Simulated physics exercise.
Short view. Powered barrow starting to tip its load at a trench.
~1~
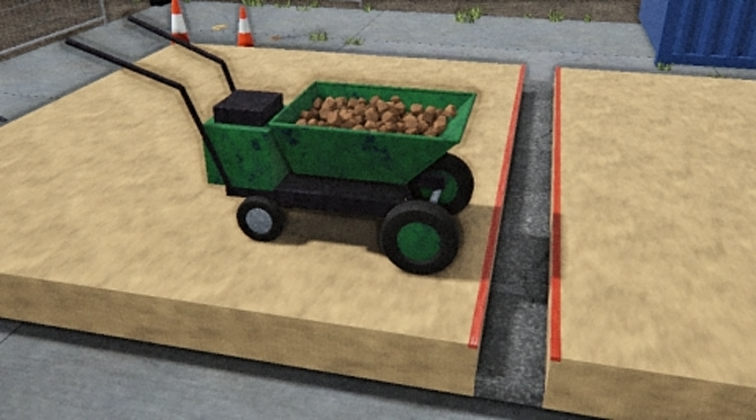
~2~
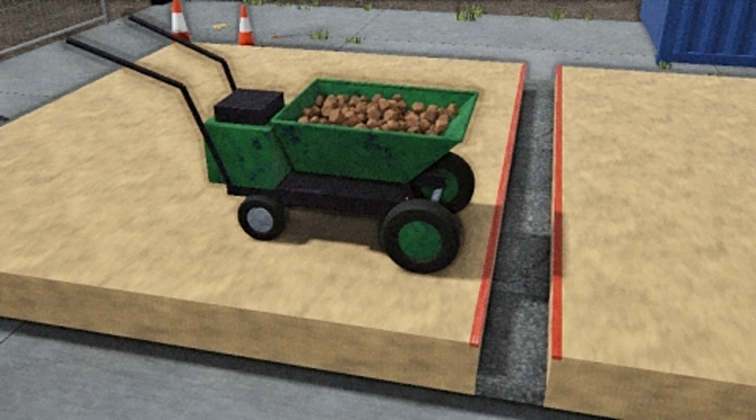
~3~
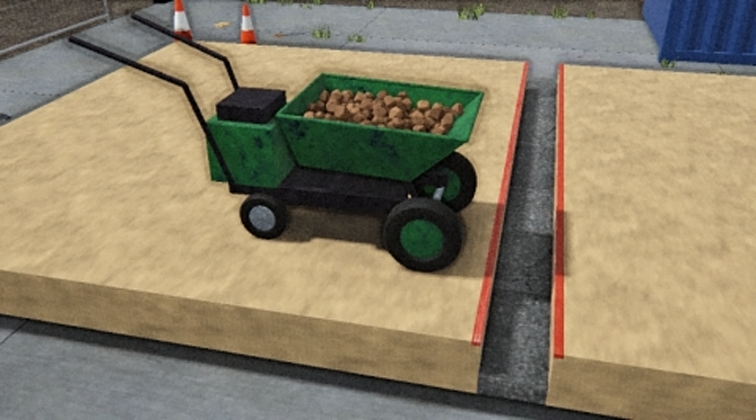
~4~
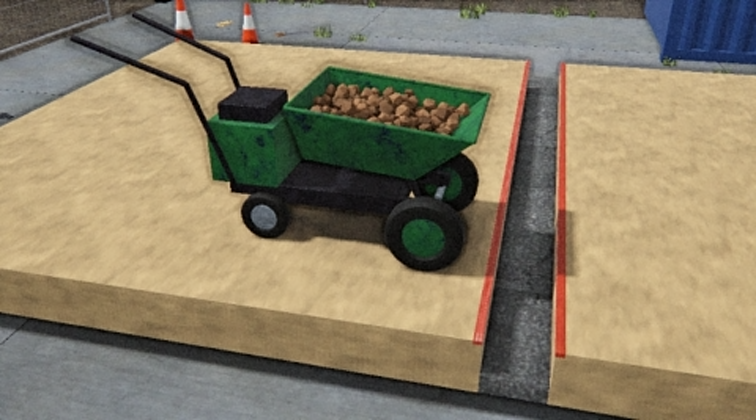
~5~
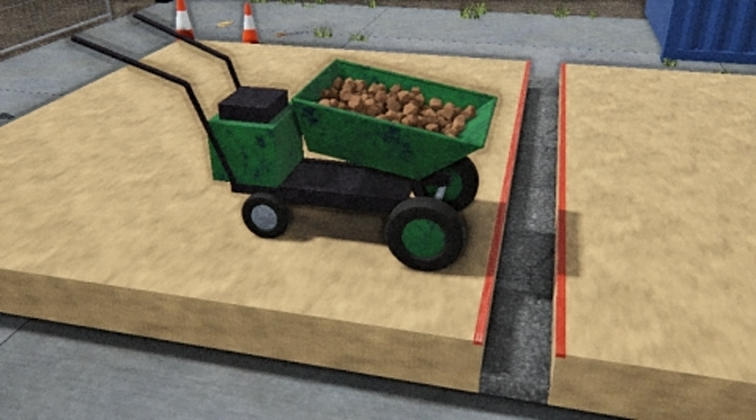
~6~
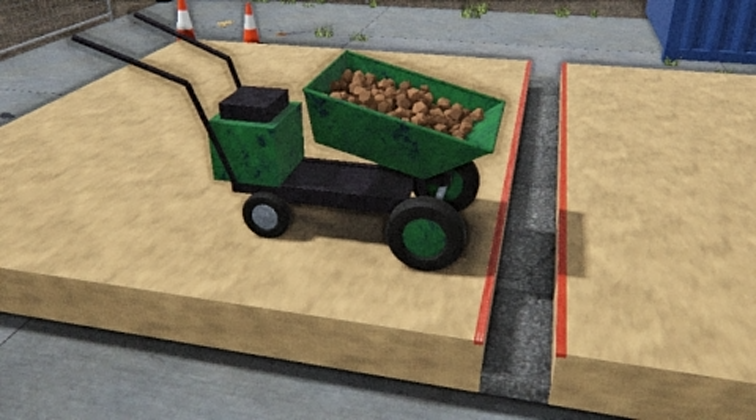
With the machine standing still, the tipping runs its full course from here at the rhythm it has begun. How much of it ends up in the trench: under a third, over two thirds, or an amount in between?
The trench never gets as much as a third.
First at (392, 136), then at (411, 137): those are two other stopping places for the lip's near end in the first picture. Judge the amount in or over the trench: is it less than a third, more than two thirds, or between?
First above two thirds, then above two thirds.
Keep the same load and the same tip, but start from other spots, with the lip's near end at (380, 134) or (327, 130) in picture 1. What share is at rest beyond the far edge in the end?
Result: Try 1 = 0 %, try 2 = 0 %.
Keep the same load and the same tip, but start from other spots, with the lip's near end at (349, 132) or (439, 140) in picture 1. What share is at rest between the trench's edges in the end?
The first gives 70 %, the second 40 %.
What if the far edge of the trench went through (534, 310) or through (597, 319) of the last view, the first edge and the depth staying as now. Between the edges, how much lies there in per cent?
0 %, then 60 %.
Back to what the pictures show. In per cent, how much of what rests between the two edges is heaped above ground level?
0 %.
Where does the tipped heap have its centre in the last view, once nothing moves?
Around (610, 253).
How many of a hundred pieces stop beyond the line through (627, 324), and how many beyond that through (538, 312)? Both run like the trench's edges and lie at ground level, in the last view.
Close to 40 % and 90 %, in that order.
Just after the last frame, skip tipped steeply; every one in the skip.
A moment on, skip tipped steeply; roughly two thirds in the skip; just a few in or heaped over the trench; roughly a quarter beyond it; about a tenth falling.
Further on, skip tipped right over; just a few in the skip; roughly a quarter in or heaped over the trench; the larger part beyond it.
When it is over, skip tipped right over; roughly a quarter in or heaped over the trench; the larger part beyond it.
